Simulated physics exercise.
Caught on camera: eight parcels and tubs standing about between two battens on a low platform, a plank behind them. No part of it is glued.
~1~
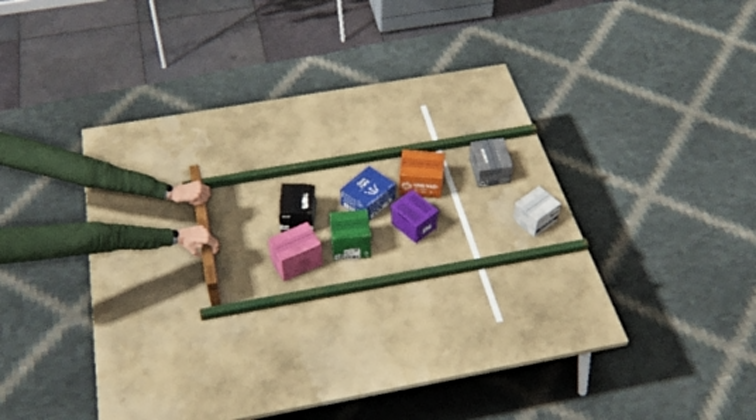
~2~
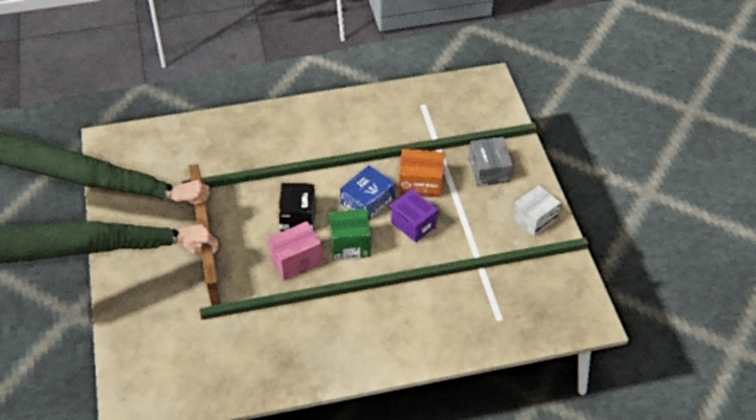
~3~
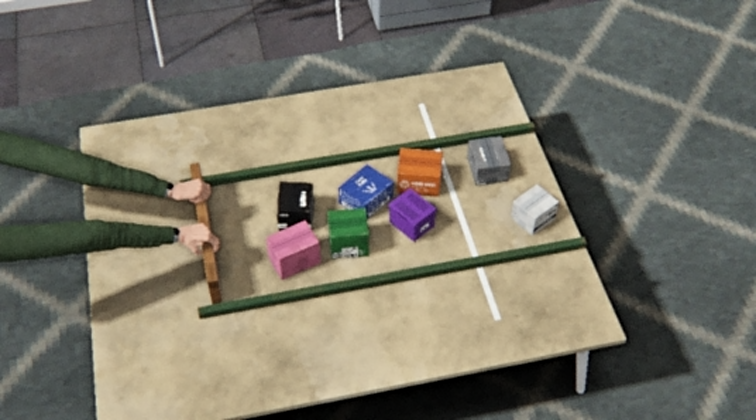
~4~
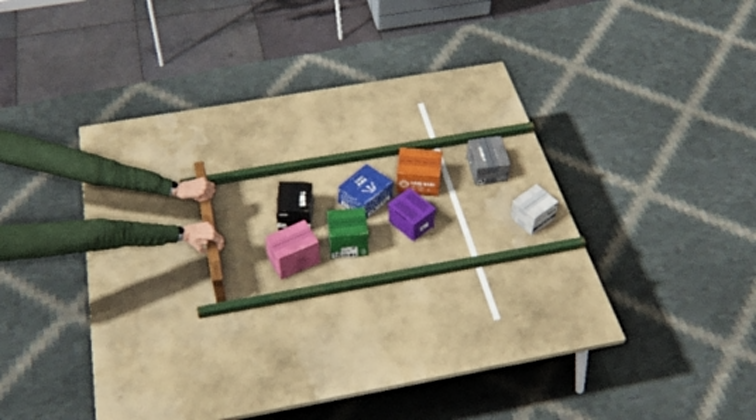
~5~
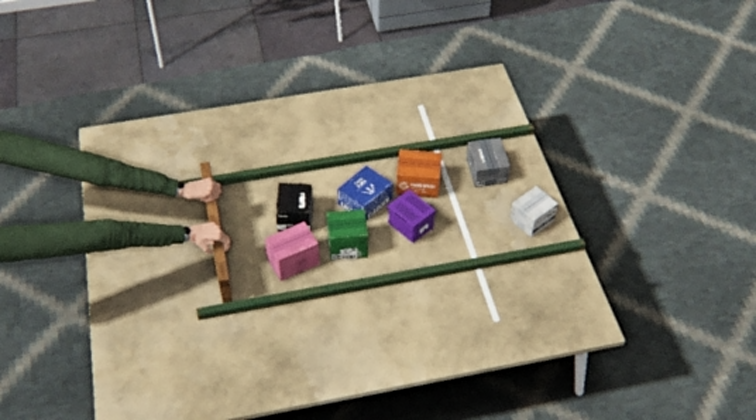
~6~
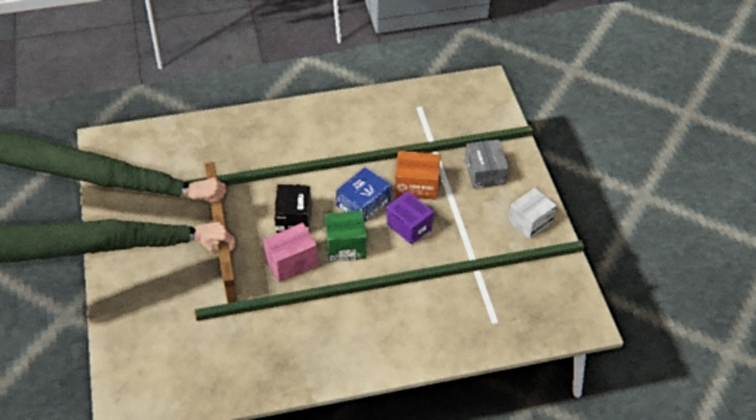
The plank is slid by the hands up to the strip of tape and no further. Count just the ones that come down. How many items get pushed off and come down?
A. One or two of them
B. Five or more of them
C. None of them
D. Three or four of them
Answer: A.
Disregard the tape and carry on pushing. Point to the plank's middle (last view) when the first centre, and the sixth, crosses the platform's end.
At (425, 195) for the first, at (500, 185) for the sixth.
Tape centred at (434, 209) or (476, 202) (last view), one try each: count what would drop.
In order, the counts are 1 and 4.
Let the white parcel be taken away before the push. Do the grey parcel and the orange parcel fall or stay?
The grey parcel? It winds up down. The orange parcel? It stays where it is.
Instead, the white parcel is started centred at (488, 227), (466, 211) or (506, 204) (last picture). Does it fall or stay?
Taking the places in order, it keeps its place, then falls away, then falls away.
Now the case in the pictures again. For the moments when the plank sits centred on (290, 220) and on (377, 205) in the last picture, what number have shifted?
So far 3, and 7 at the second.
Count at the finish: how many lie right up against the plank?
2 of them.
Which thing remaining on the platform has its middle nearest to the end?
The white parcel.
Soon after, none off yet; white parcel at rest near (532, 213); grey parcel at rest near (486, 164); orange parcel at rest near (418, 175).
Then, none off yet; white parcel at rest near (532, 213); grey parcel at rest near (486, 164); orange parcel moved about its own width near (442, 168).
Further on, none off yet; white parcel moved a little near (538, 215); grey parcel moved about its own width near (529, 147); orange parcel moved well along near (494, 154).
At rest, the number that fall off is one or two; fallen, grey parcel.
